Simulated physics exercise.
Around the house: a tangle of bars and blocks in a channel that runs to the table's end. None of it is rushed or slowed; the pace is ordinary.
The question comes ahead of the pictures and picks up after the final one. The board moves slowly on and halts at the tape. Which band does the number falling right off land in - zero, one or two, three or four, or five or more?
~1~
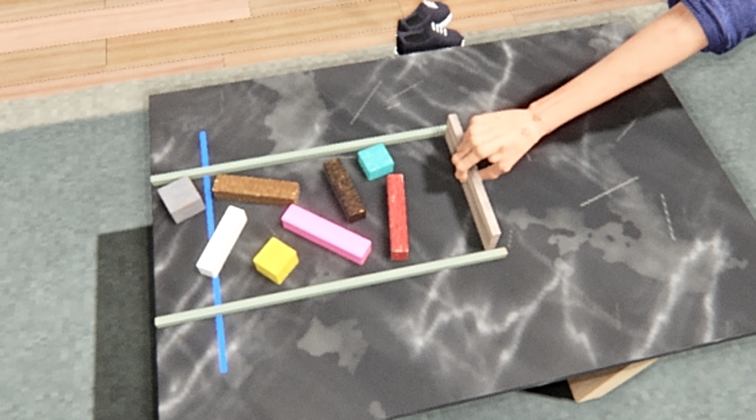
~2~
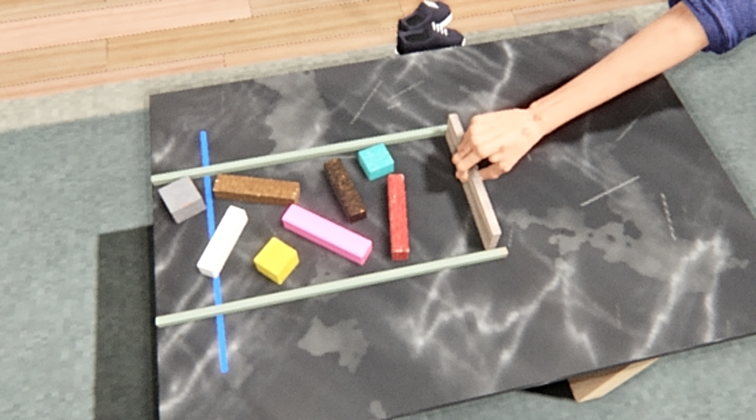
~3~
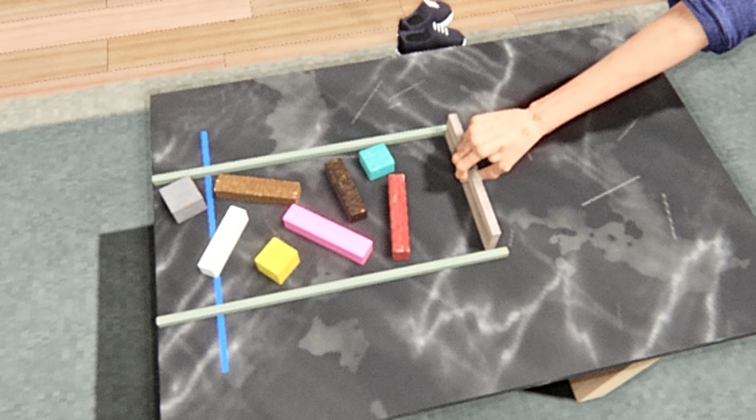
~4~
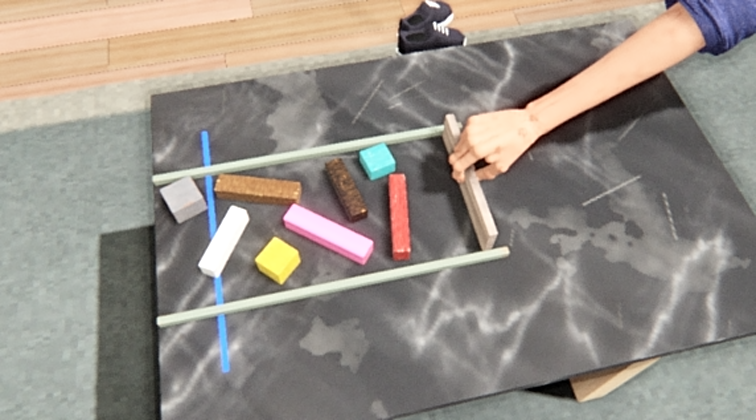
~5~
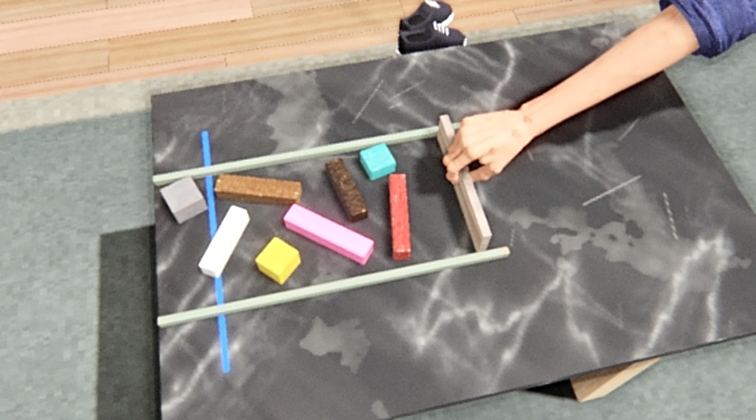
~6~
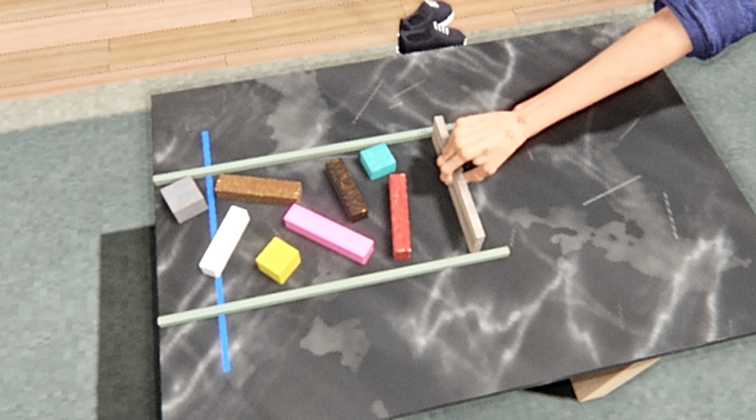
It lands in the three or four band.
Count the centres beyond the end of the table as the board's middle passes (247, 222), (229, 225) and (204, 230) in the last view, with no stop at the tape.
Counts: 1, 2, 4.
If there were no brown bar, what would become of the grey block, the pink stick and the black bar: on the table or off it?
The grey block: Drops. The pink stick: Remains. The black bar: Remains.
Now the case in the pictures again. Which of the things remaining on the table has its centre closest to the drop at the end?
The yellow block is the one you want.
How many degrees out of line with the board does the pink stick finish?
Some 20 degrees.
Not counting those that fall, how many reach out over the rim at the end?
Looks like 2 of them.
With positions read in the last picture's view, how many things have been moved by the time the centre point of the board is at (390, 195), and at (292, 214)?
Answer - first 2, then 8.
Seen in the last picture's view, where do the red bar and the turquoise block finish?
The red bar stops around (207, 253); the turquoise block around (196, 192).
A little later, none off yet; grey block at rest near (185, 199); white bar at rest near (225, 241); brown bar at rest near (259, 190).
Next, none off yet; grey block shifted about its own width near (163, 210); white bar shifted a little near (211, 248); brown bar shifted about its own width near (201, 199).
When it is over, the number that fall off is three or four; down, brown bar, white bar and grey block.
